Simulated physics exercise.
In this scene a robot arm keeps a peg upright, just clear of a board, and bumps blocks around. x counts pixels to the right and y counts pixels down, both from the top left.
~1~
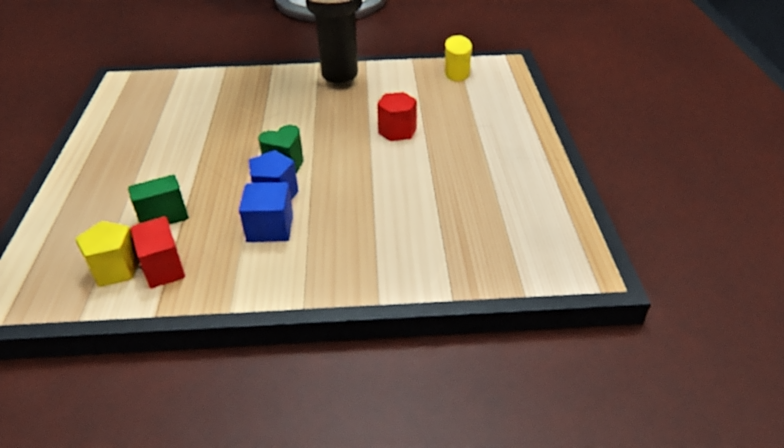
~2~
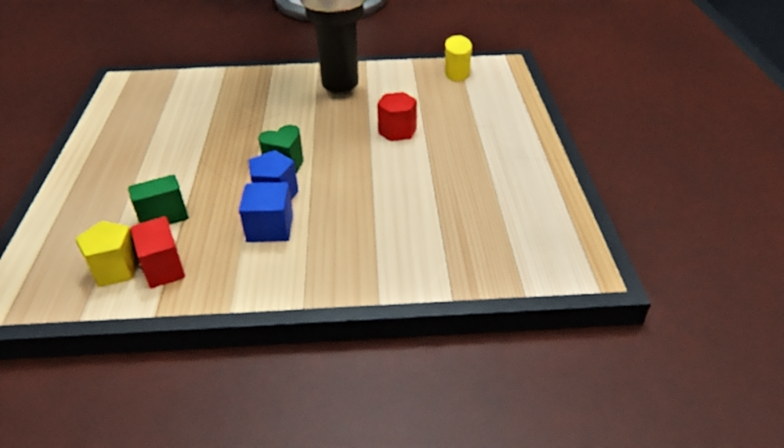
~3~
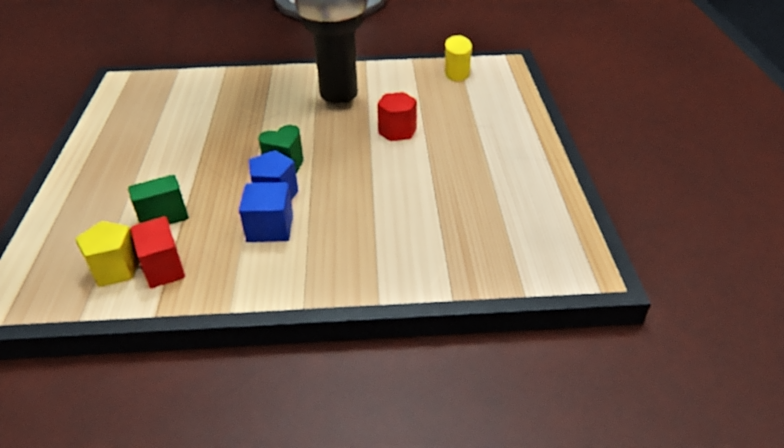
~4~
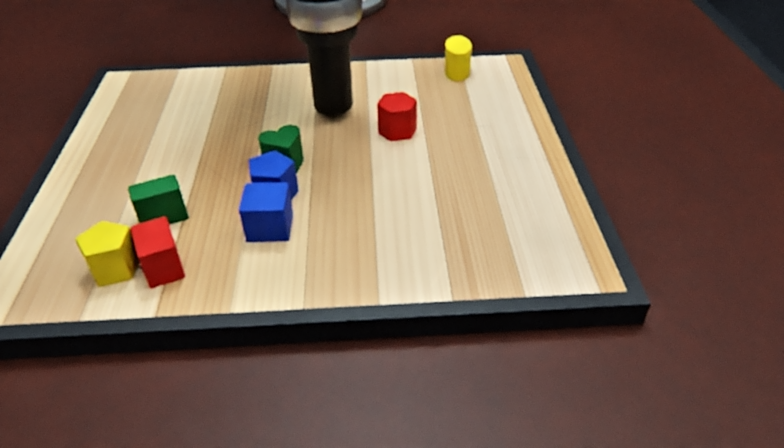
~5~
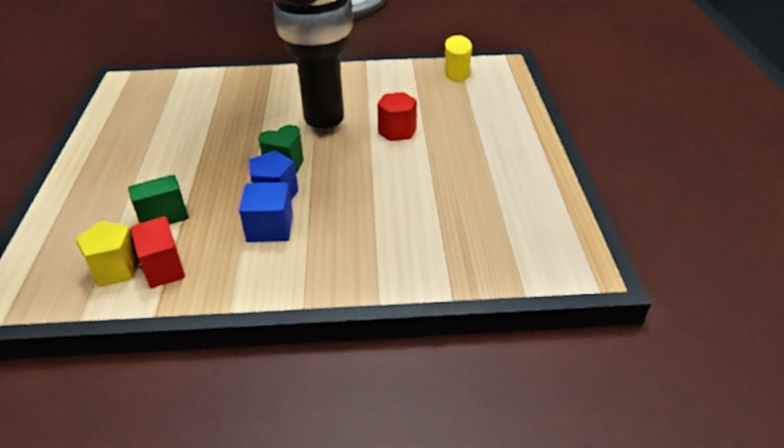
The clip opens on a striped wooden board holding red, blue, green and yellow blocks, with a dark peg upright near the far edge. The peg moves toward the viewer, then drifts slightly left as it nears the green heart, while every block stays still.
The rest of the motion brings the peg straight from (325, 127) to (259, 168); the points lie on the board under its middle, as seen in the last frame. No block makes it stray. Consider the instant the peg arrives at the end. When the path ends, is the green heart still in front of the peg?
Final answer: Yes.
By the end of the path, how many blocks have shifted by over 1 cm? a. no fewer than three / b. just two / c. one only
The one that fits is a, no fewer than three.
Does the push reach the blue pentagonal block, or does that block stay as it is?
It's moved.
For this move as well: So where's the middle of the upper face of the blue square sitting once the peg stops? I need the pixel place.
When the path ends, it will be at (263, 216).
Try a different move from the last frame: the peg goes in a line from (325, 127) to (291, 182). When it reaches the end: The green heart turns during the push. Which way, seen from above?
Looking down on the board, it turns clockwise.
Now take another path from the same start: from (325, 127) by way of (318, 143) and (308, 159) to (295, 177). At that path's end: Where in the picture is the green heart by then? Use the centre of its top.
I predict (244, 153).
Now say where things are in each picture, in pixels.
Tip of the peg at (340, 75), middles of tops, blue square at (264, 196), blue pentagonal block at (270, 164), green heart at (280, 135), red hexagon at (397, 101), in the first frame.
Peg at (341, 84), nothing pushed, in the second frame.
Peg at (339, 95), nothing pushed, in the third frame.
Peg at (334, 106), nothing pushed, in the fourth frame.
Peg at (324, 119), blue square at (264, 196), blue pentagonal block at (270, 164), green heart at (280, 135), red hexagon at (397, 101), in the fifth frame.
On the path given first. Halfway along, peg at (292, 139); green heart at (275, 141).
At the end, peg at (257, 160); blue square at (263, 216), turned 15° anticlockwise; blue pentagonal block at (253, 189), turned 25° anticlockwise; green heart at (244, 164), turned 20° anticlockwise; red hexagon unmoved.
